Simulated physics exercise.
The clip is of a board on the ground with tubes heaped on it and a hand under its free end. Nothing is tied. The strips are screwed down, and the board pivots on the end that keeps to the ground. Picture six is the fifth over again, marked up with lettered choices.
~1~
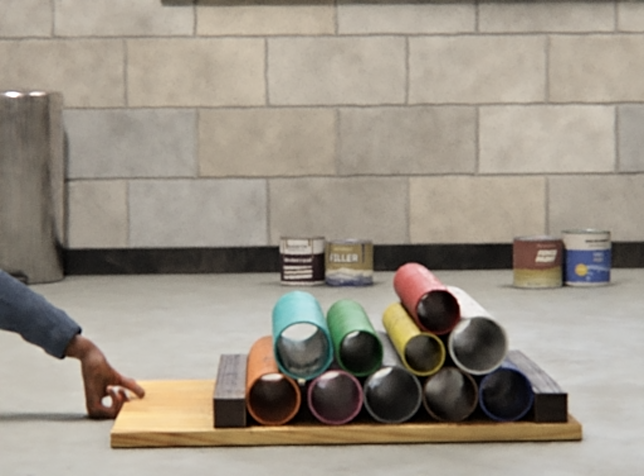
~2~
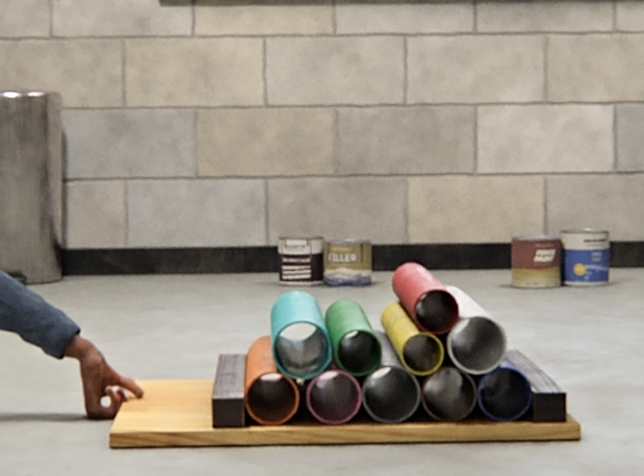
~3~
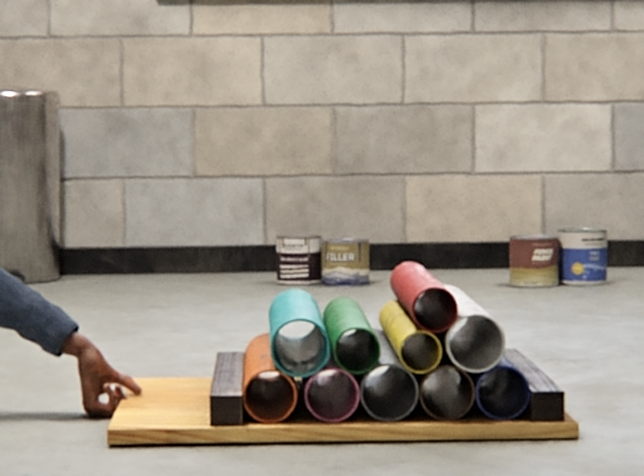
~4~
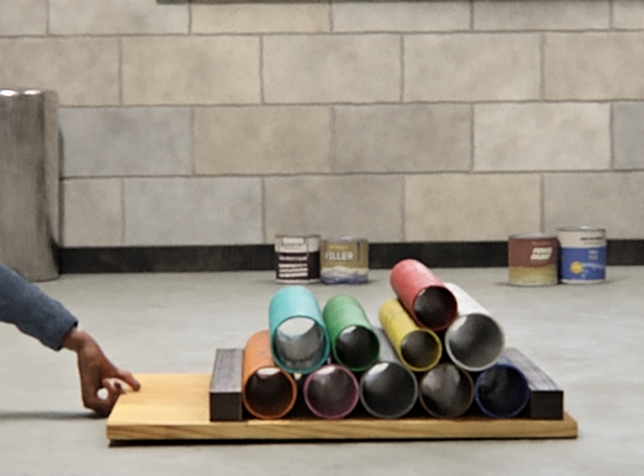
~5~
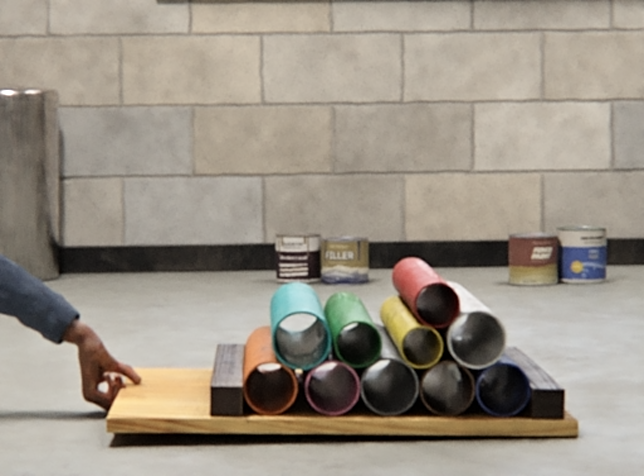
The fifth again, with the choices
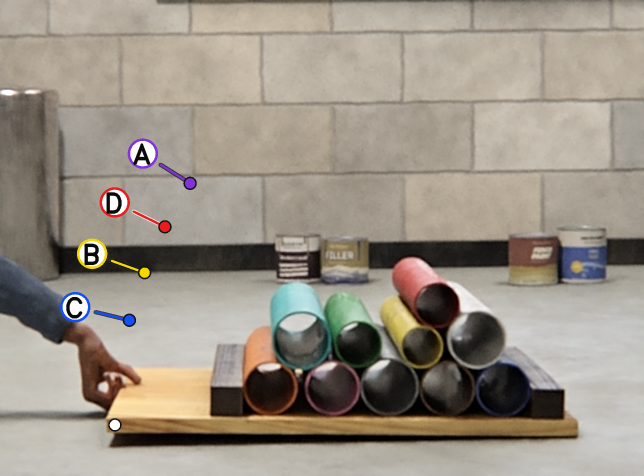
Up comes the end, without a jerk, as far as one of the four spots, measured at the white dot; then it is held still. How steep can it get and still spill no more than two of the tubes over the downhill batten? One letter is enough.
It can be raised to D.
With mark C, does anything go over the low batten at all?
No, at C.
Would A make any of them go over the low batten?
At A: Yes.
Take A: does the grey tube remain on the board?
The grey tube: Yes.
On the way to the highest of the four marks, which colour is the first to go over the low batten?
The white one.
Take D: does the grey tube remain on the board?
The grey tube: Yes.
On the copy, A at (190, 183); B at (145, 272); C at (130, 320); D at (165, 227); the white dot at (115, 425).
On D. First, board at 16°.
Then, board at 27°.
Finally, board at 27°, two over the low batten (white, red).
By contrast, A three over the low batten (yellow, white, red); B none over the low batten; C none over the low batten.
